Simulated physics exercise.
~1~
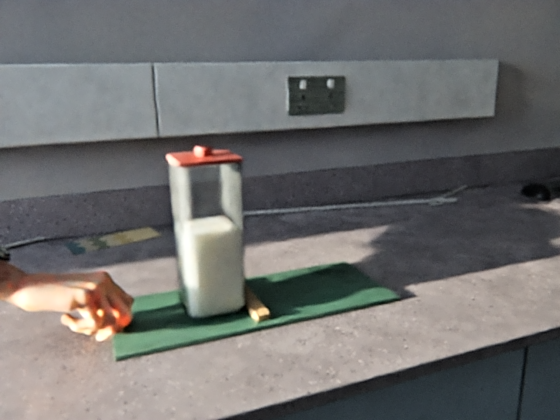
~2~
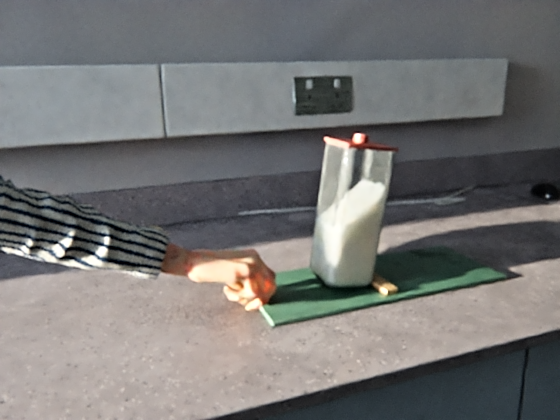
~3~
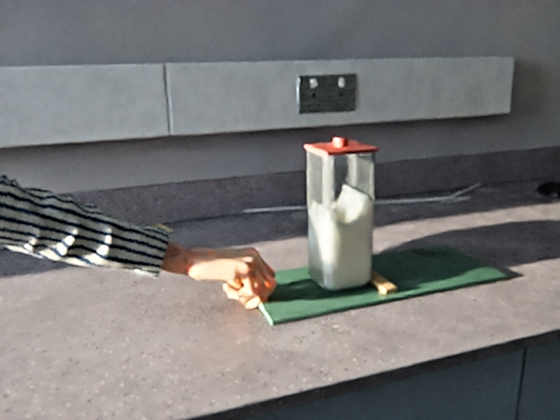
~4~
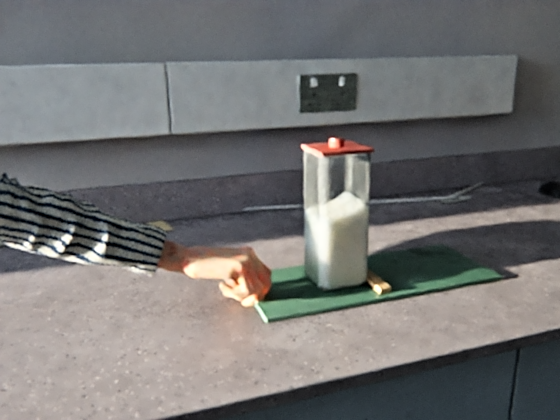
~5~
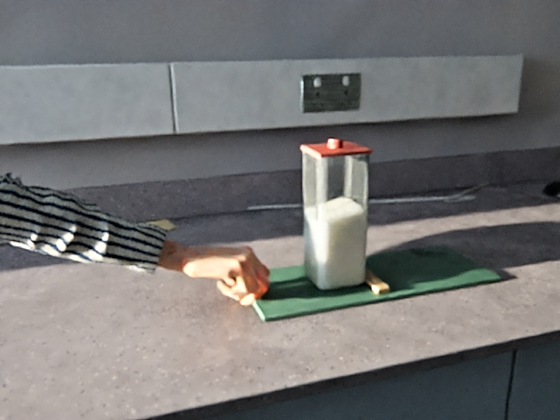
A hand in a striped sleeve slid a green board carrying a clear, red-lidded canister of milk to the right along a counter, then stopped; the canister tipped slightly, the milk sloshed up one side, and it settled back upright.
